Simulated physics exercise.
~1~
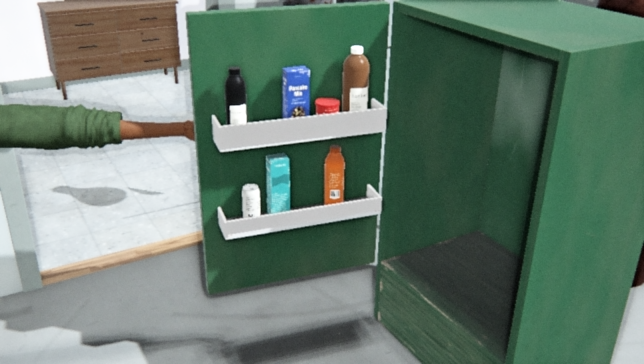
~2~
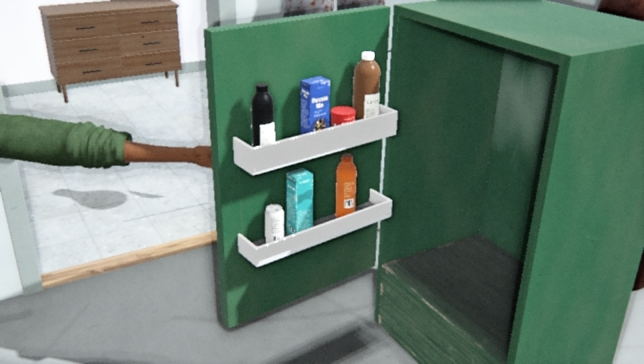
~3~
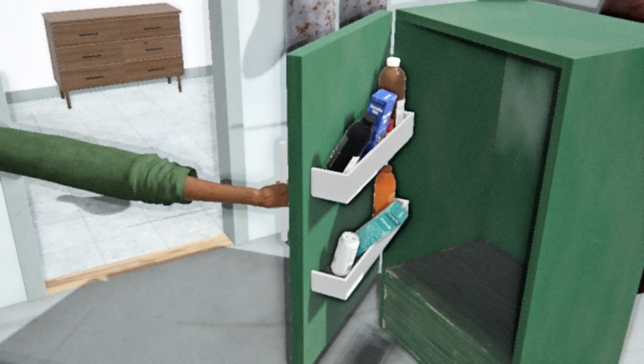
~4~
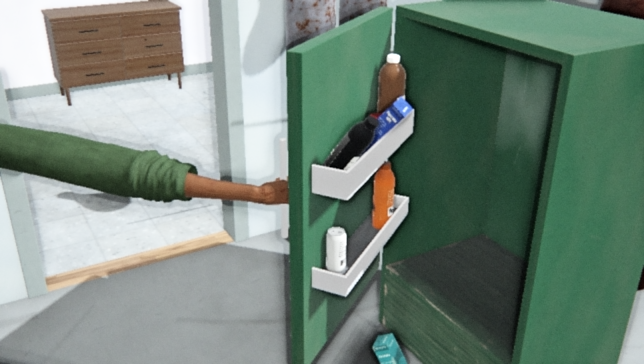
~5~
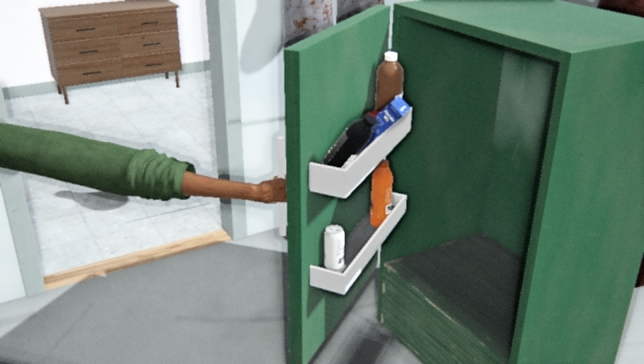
Arm in green sleeve pushing a green cabinet door partway shut, door-rack bottles and cartons toppling, turquoise carton falling out.
